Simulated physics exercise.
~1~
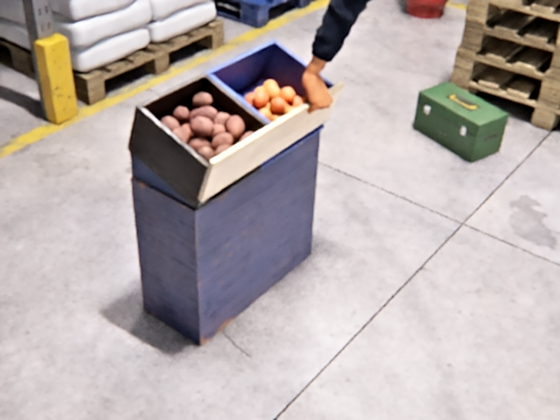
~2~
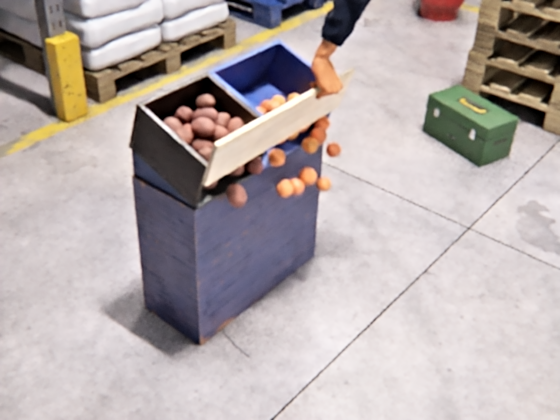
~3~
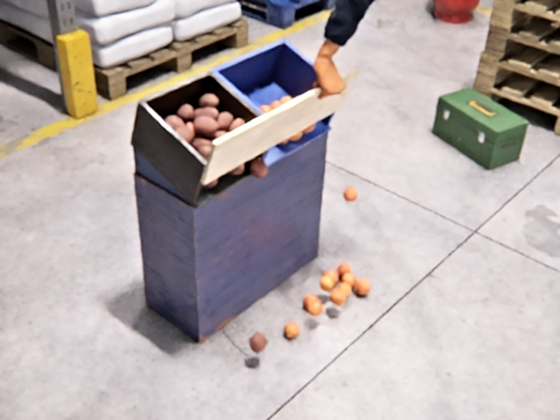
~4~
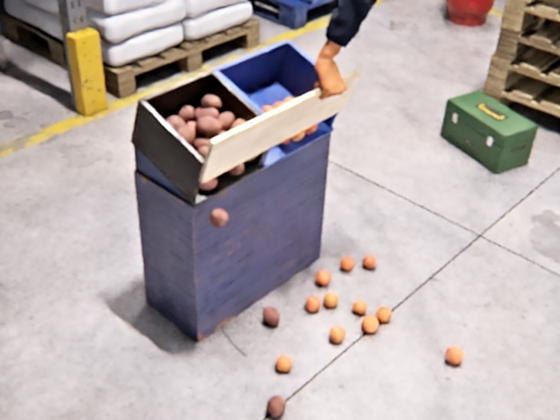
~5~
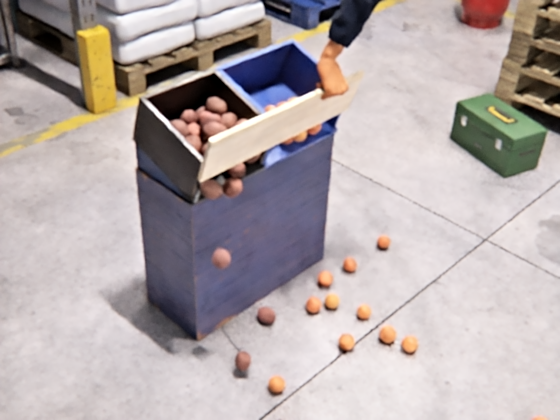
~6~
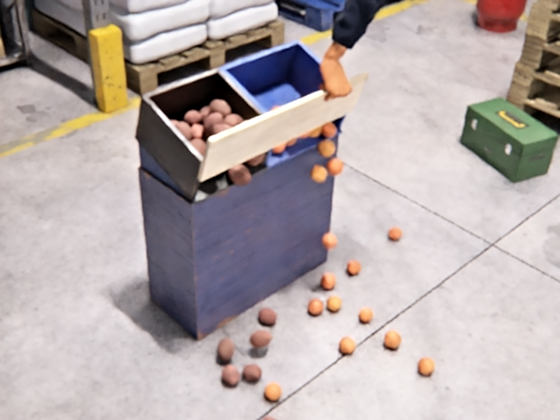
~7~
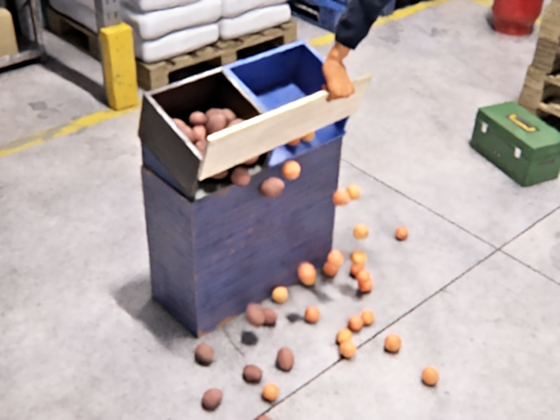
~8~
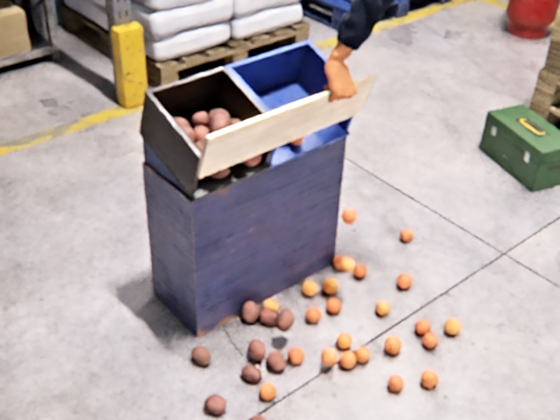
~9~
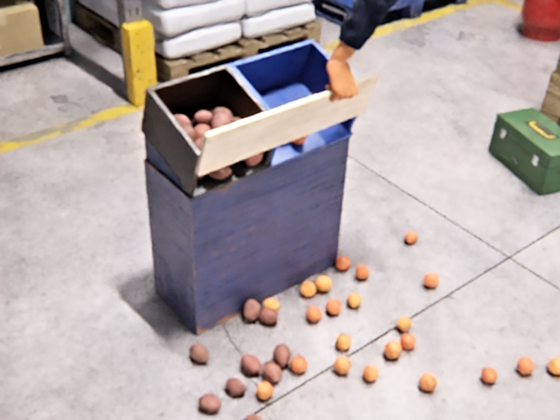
Oranges and red potatoes spill over the floor as a hand lifts the bin's gate.
